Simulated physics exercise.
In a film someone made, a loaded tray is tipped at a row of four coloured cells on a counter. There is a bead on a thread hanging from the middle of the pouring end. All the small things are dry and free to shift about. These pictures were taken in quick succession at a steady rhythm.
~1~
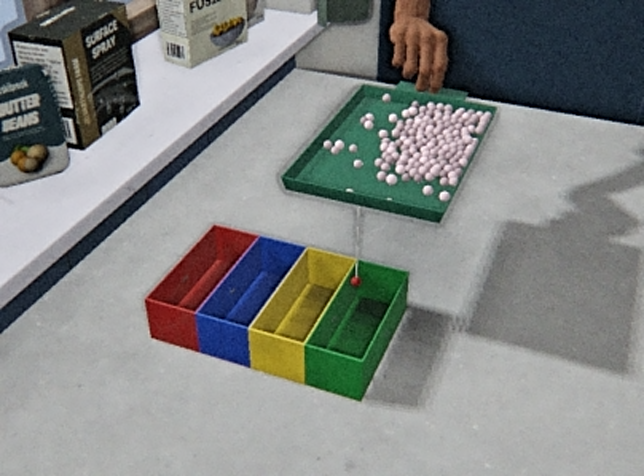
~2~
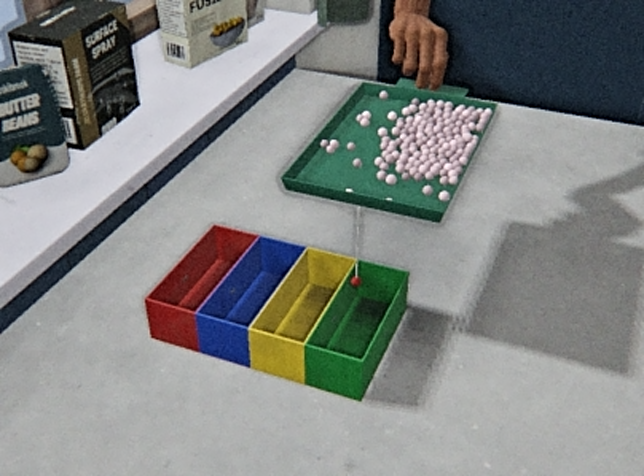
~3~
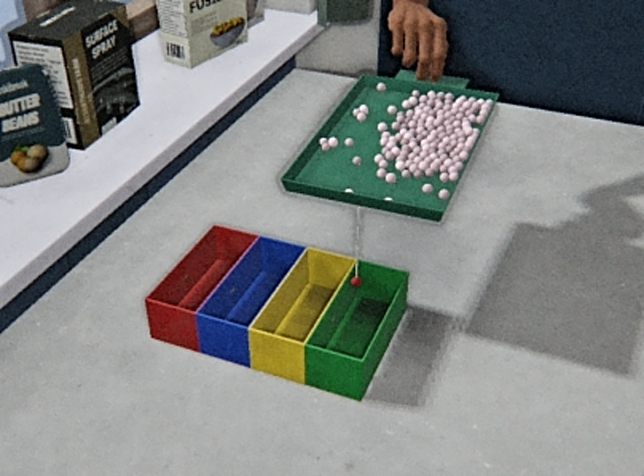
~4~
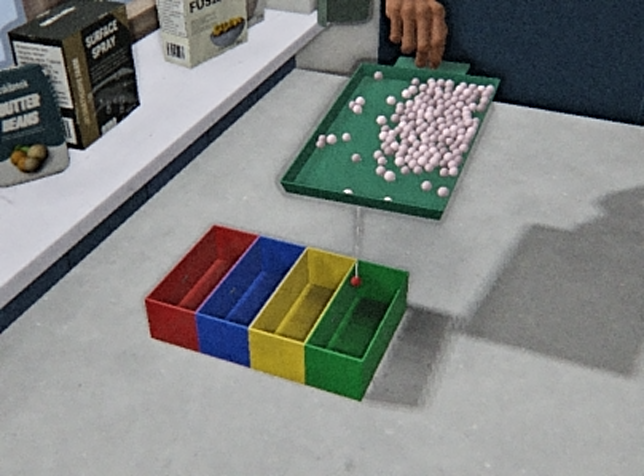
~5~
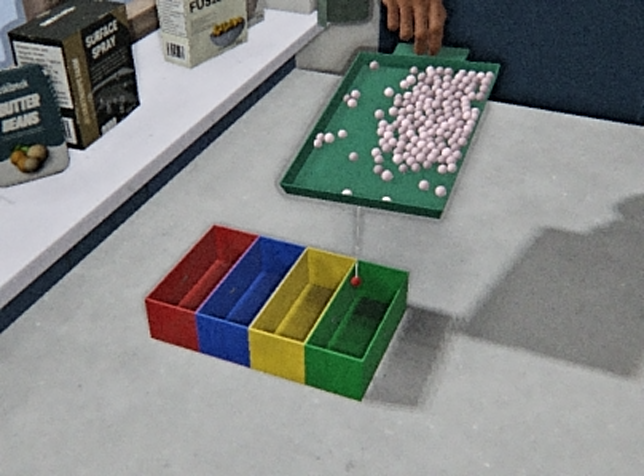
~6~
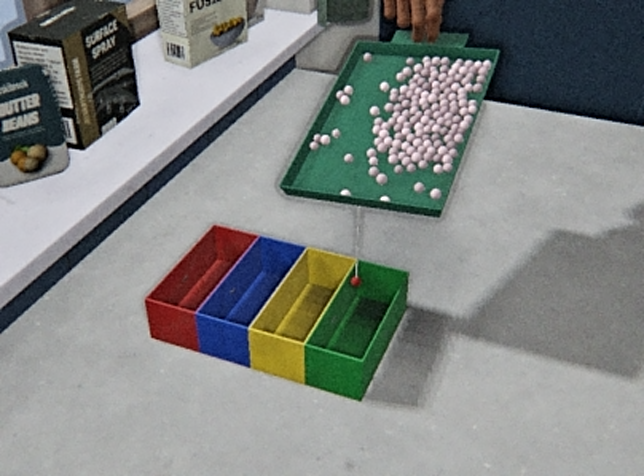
On a pale grey counter, seen from above at an angle, a white shelf of boxed goods runs along the left. A hand holds a green tray of pale pink pearls beyond joined red, blue, yellow and green cells, a red bead hanging on a thread from its near edge. The hand steadily raises the tray's far end, the near edge dips slightly left, and the pearls begin shifting, while the camera stays still.
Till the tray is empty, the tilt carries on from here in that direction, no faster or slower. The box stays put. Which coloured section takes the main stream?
The yellow section takes it.
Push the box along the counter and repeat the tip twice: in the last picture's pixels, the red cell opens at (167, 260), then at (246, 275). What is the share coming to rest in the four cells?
Close to 90 %, followed by close to 100 %.
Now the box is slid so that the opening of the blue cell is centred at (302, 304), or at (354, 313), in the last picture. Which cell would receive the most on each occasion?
Result 1: The blue cell. Result 2: That red cell.
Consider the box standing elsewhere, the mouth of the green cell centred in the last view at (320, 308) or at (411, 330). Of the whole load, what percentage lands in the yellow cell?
About 60 per cent first, then about 10 per cent.
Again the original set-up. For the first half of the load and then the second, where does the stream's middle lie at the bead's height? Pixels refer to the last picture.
Near (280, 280) to start, and near (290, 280) afterwards.
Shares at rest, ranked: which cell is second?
Second best is blue.
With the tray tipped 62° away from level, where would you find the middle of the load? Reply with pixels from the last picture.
Somewhere about (316, 199).
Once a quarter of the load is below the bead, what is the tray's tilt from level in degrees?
At about 65°.
Shortly afterwards, tray tipped steeply; near two thirds on the tray; a little in the blue cell; a little in the yellow cell; only a few in the green cell; a little falling or outside the box.
Next, tray tipped past a quarter turn; only a few on the tray; near half in the yellow cell; near a quarter in the blue cell; a little in the green cell; only a few in the red cell; a little falling or outside the box.
Some moments later, tray tipped past a quarter turn; near half in the yellow cell; near a third in the blue cell; a little in the green cell; only a few in the red cell; a little falling or outside the box.
In the end, tray tipped past a quarter turn; near half in the yellow cell; near a third in the blue cell; a little in the green cell; only a few in the red cell; a little outside the box.
